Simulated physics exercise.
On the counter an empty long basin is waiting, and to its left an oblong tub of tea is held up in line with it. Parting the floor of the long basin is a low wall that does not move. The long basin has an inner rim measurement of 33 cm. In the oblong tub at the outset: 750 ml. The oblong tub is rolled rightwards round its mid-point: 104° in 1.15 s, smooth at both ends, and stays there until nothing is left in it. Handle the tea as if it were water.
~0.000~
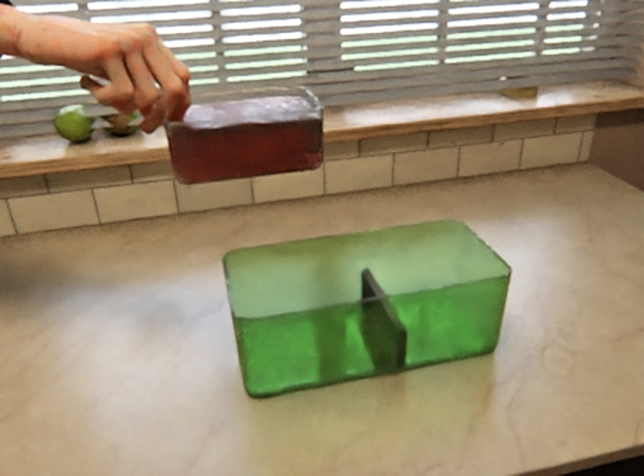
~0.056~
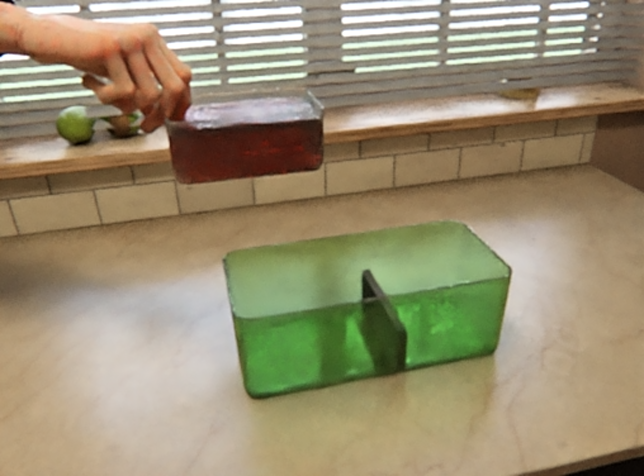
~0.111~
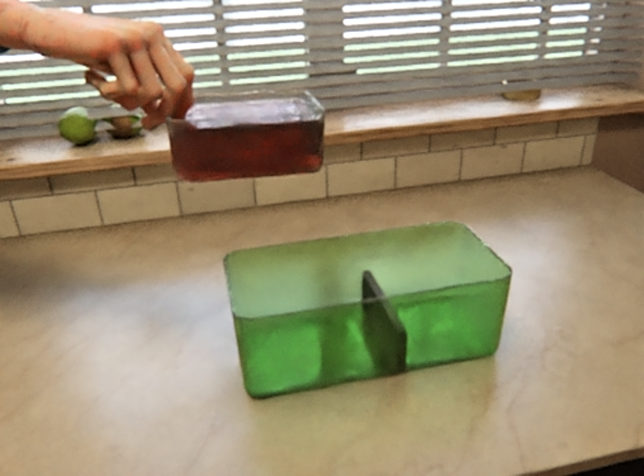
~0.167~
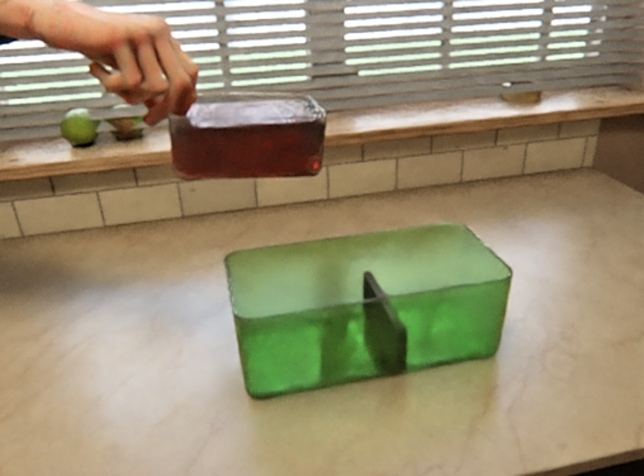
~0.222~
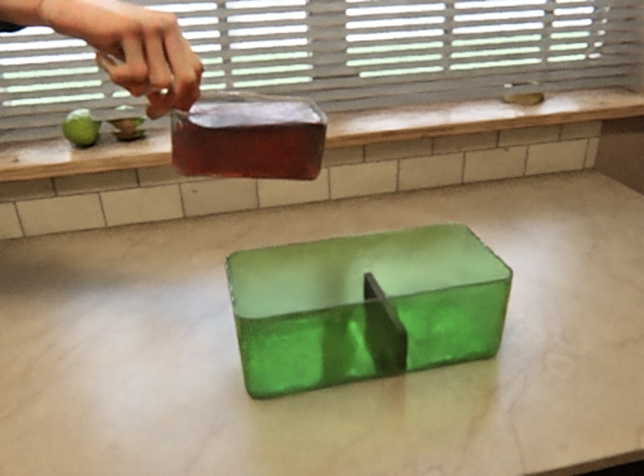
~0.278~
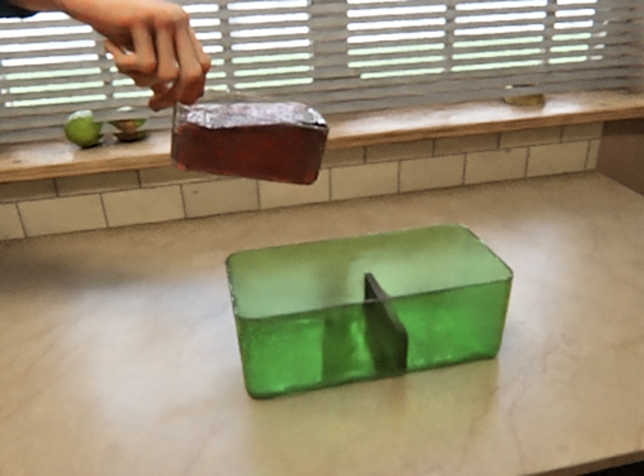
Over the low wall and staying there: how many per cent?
54 out of 100.
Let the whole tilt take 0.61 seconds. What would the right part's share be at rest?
That would be about 30 in a hundred, I'd say.
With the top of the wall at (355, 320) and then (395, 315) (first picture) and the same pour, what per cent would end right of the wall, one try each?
70 % and 40 %.
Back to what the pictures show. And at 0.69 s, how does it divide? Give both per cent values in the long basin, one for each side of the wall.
I'd say about 6 left and about 16 right.
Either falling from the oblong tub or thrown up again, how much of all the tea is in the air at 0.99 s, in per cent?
About 7 per cent.
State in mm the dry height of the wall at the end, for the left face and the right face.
Close to 48 mm left and close to 40 mm right.
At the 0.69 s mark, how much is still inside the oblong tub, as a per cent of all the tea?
About 32 per cent.
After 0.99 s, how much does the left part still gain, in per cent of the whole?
Around 12 in a hundred.
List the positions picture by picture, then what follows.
In the first picture, it leans 0°; its right rim is at (313, 99); the tea meets the walls at (169, 119) and (310, 105); the long basin's rim runs from (228, 285) to (485, 245); the wall's top is at (382, 298).
In the second picture, it leans 1°; its right rim is at (314, 100); the tea meets the walls at (170, 119) and (311, 106).
In the third picture, it leans 2°; its right rim is at (315, 103); the tea meets the walls at (171, 119) and (312, 108).
In the fourth picture, it leans 5°; its right rim is at (317, 107); the tea meets the walls at (172, 118) and (313, 109).
In the fifth picture, it leans 9°; its right rim is at (319, 112); the tea meets the walls at (174, 118) and (316, 110).
In the sixth picture, it leans 14°; its right rim is at (320, 119); the tea meets the walls at (176, 119) and (319, 112); 1 per cent is over the edge.
After 0.69 s the tilt is 68° and 31 per cent is still to pour, 6 is left of the wall and 16 right of it.
After 0.99 s the tilt is 99° and 6 per cent is still to pour, 30 is left of the wall and 53 right of it.
After 1.31 s the tilt is 104° and 0 per cent is still to pour, 40 is left of the wall and 53 right of it.
After 1.65 s the tilt is 104° and 0 per cent is still to pour, 42 is left of the wall and 54 right of it.
In the end 42 per cent lies left of the wall, 54 right of it and 5 outside.
